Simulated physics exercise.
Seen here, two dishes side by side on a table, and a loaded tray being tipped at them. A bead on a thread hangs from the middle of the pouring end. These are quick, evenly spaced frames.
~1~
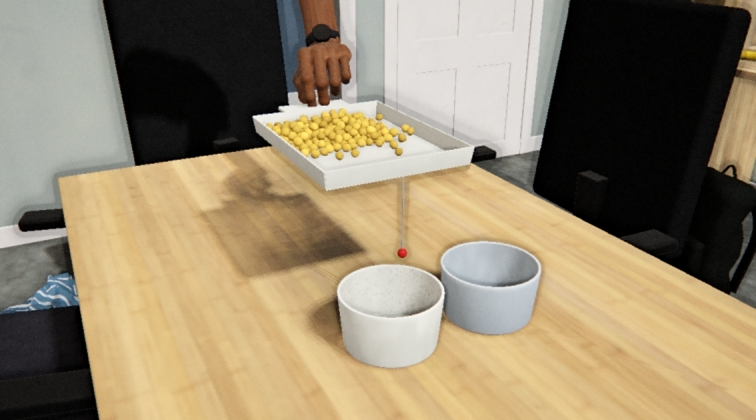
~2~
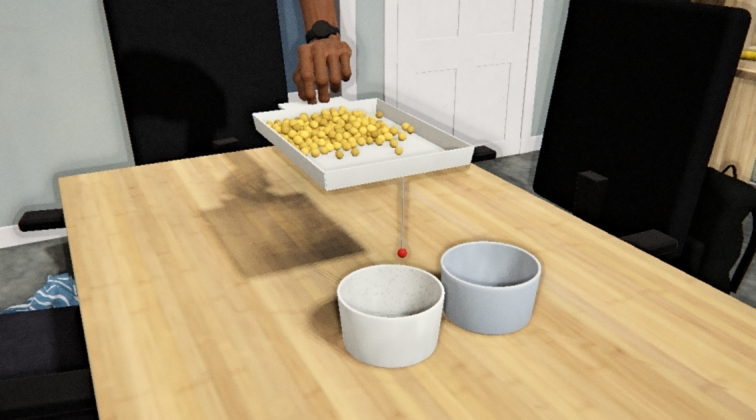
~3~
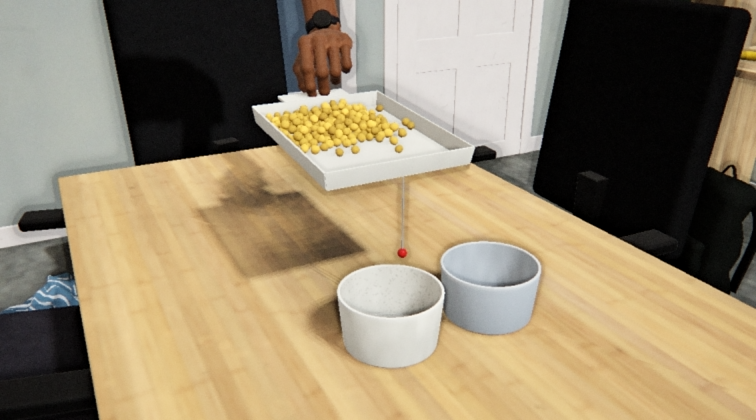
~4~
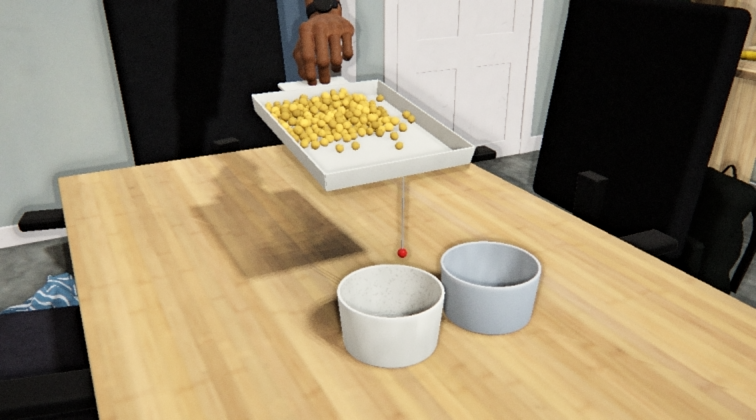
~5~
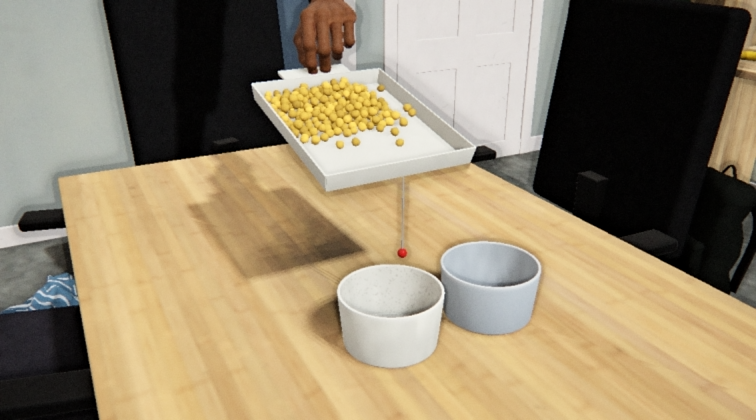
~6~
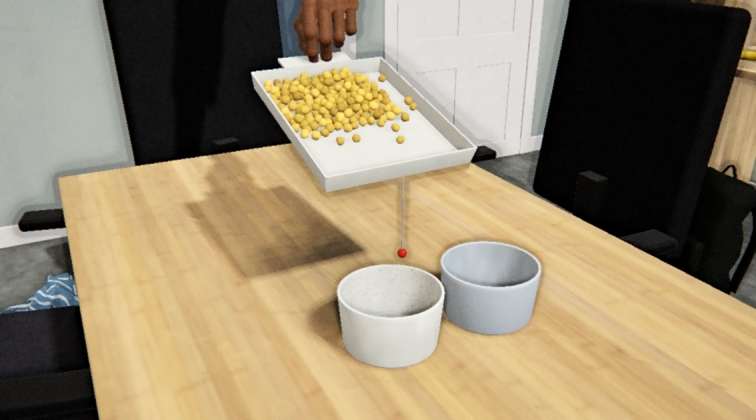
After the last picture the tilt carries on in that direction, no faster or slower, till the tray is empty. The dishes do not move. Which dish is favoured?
More goes to the left-hand dish.
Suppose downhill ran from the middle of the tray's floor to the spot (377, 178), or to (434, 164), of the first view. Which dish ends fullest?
The first try: Left. The second: Right.
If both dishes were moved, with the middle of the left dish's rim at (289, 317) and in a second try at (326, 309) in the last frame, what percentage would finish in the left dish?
Near 0 % and 20 %.
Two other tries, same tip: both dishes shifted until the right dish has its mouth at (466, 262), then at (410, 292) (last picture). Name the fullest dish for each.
In turn: The left dish; the dish on the right.
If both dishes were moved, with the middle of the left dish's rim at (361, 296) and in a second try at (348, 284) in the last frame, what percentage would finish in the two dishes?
First some 60, then 30 per cent.
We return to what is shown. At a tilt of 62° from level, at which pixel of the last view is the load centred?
Close to (383, 127).
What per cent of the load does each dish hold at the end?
Left dish: 60 %, right dish: 10 %.
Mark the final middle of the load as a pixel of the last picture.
Near (408, 342).
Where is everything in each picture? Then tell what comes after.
Corners of the pouring end (326, 171) and (470, 146), level; middle of the load (336, 130), puffed corn balls; left dish (417, 337); right dish (519, 306); bead on its thread (402, 253), in the first frame.
Corners of the pouring end (326, 171) and (470, 146), level; middle of the load (336, 128), in the second frame.
Corners of the pouring end (326, 172) and (471, 146), tipped barely, level across its low end; middle of the load (336, 122), in the third frame.
Corners of the pouring end (327, 173) and (472, 146), tipped a little, level across its low end; middle of the load (336, 114), in the fourth frame.
Corners of the pouring end (327, 174) and (472, 147), tipped a little, level across its low end; middle of the load (337, 106), in the fifth frame.
Corners of the pouring end (328, 175) and (473, 147), tipped clearly, level across its low end; middle of the load (337, 98); left dish (417, 337); right dish (519, 306), in the sixth frame.
Just after the last frame, tray tipped steeply; almost all on the tray; just a few in the left dish; just a few outside both.
A moment on, tray tipped past a quarter turn; almost all on the tray; just a few in the left dish; just a few in the right dish; just a few outside both.
Further on, tray tipped past a quarter turn; roughly half in the left dish; about a tenth in the right dish; roughly a third outside both.
When it is over, tray tipped past a quarter turn; roughly half in the left dish; about a tenth in the right dish; roughly a third outside both.
